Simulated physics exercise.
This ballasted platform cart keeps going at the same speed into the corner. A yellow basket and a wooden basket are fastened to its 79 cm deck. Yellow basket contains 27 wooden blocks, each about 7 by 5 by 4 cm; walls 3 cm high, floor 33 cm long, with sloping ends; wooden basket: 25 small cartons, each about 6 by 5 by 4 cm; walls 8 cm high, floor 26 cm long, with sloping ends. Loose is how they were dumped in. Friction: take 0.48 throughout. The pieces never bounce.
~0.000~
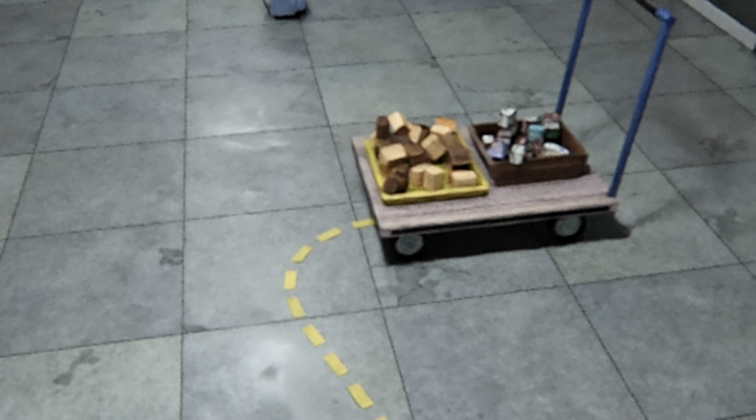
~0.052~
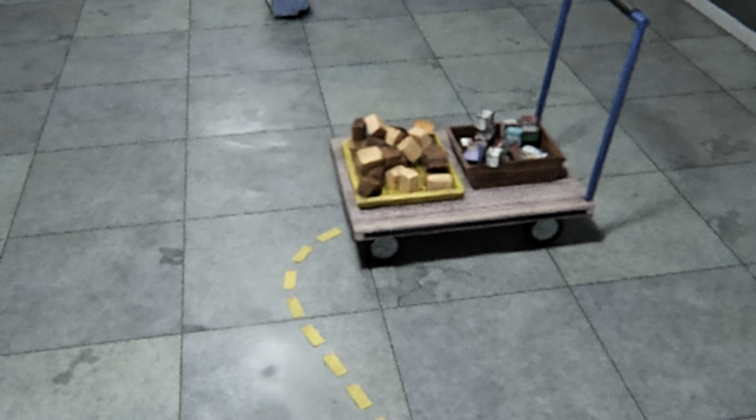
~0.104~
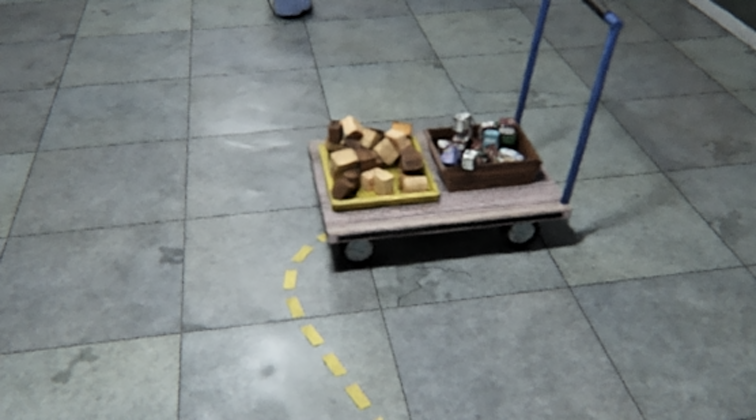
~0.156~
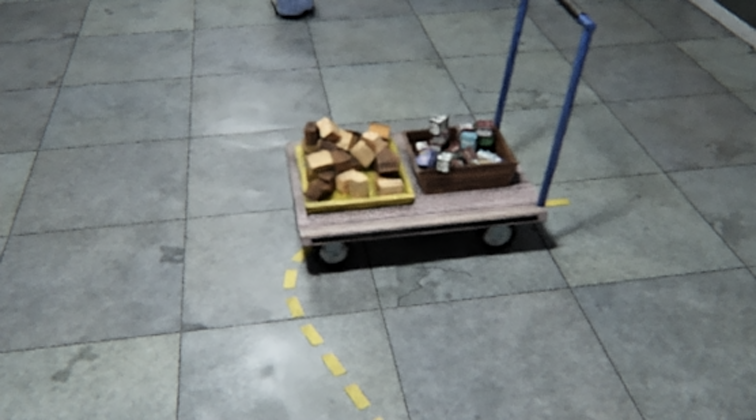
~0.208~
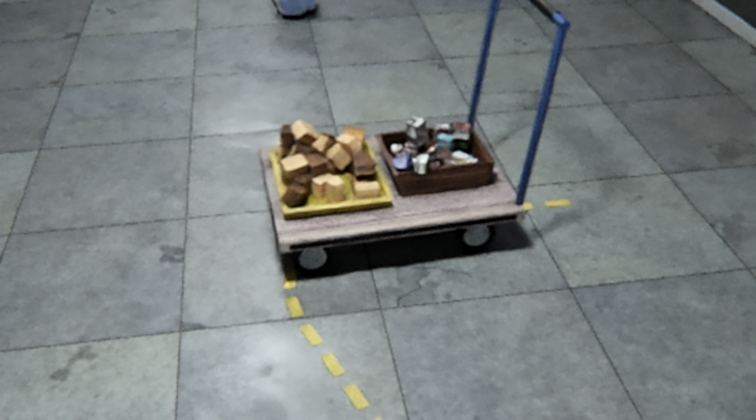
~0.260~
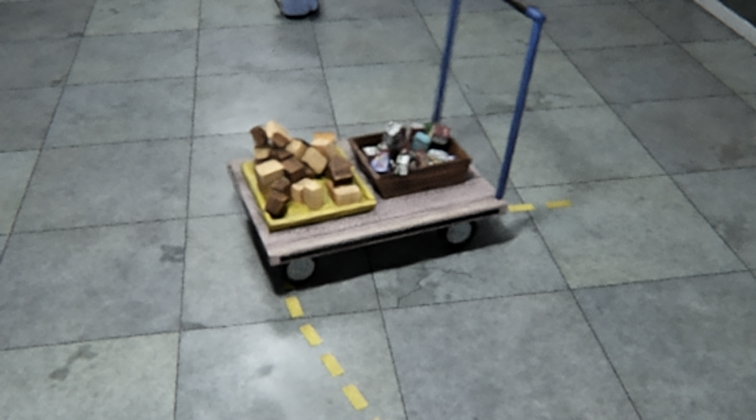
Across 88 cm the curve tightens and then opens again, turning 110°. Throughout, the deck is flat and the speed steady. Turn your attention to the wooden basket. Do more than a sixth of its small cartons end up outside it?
No.
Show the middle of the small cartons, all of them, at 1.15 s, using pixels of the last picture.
They're centred near (395, 408).
After 0.42 s, yellow basket 19 in, 8 out and wooden basket 25 in, 0 out.
After 0.53 s, yellow basket 15 in, 12 out and wooden basket 25 in, 0 out.
After 0.70 s, yellow basket 14 in, 13 out and wooden basket 24 in, 1 out.
When it is over (at 1.15 s), yellow basket 14 in, 13 out and wooden basket 23 in, 2 out. Asked share, 2 of 25, 8 per cent.
